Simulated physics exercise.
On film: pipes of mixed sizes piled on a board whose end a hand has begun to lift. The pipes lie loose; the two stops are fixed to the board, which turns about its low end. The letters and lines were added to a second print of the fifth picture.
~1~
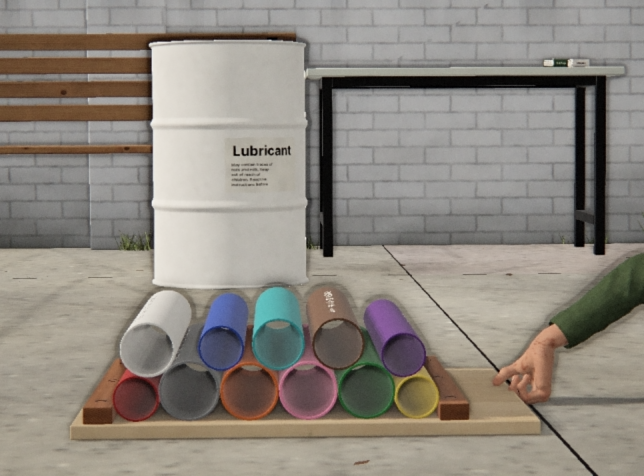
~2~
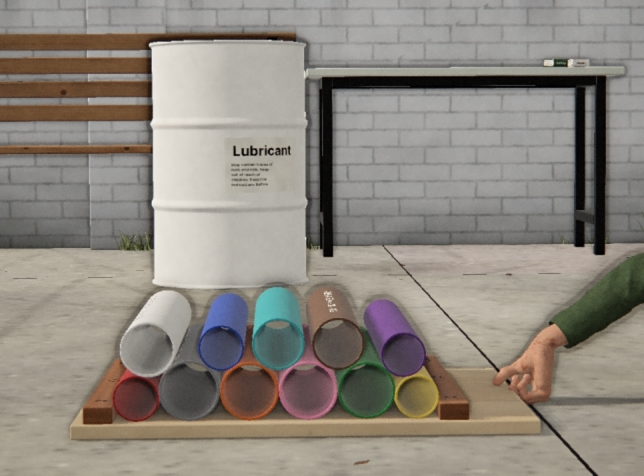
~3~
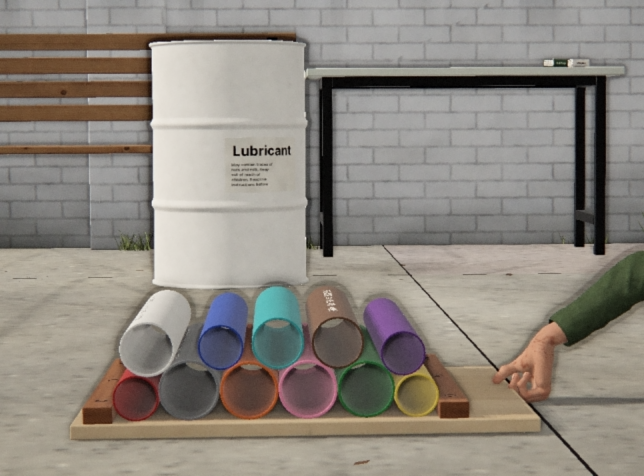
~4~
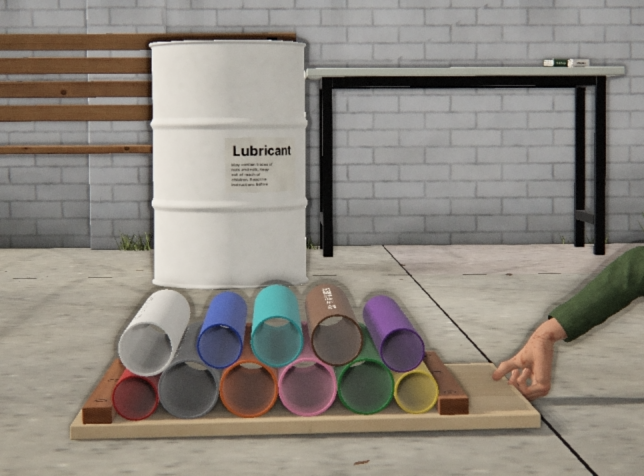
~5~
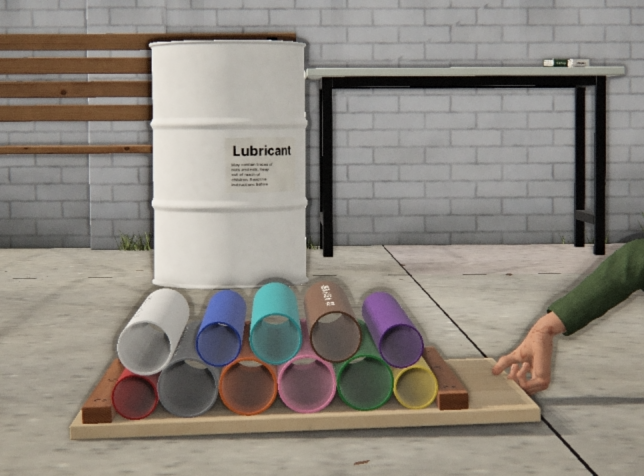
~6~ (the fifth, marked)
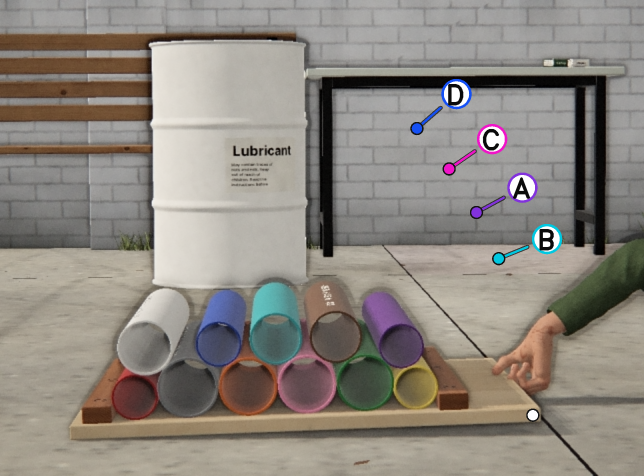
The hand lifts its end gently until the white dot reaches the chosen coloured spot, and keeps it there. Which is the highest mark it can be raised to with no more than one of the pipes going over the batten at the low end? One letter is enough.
The highest mark that will do is A.
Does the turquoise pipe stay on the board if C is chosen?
No.
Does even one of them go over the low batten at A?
Yes.
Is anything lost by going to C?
Yes, at C.
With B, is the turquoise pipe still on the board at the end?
Yes.
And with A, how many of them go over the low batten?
At A the number is one.
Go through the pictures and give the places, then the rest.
The first frame shows pink pipe (308, 390); green pipe (367, 390); yellow pipe (417, 397).
The second frame shows yellow pipe (417, 396); brown pipe (338, 344).
The third frame shows board (303, 392); green pipe (367, 389); yellow pipe (417, 395); red pipe (136, 398).
The fourth frame shows board (303, 390); red pipe (136, 398); grey pipe (189, 389).
The fifth frame shows board (303, 387); red pipe (135, 397); grey pipe (188, 388).
On the copy, A at (477, 212); B at (499, 259); C at (449, 169); D at (417, 128); the white dot at (533, 415).
On A. First, board at 16°.
Then, board at 28°.
Finally, board at 28°, one over the low batten (white).
By contrast, B one over the low batten (white); C four over the low batten (brown, blue, turquoise, white); D four over the low batten (brown, blue, turquoise, white).
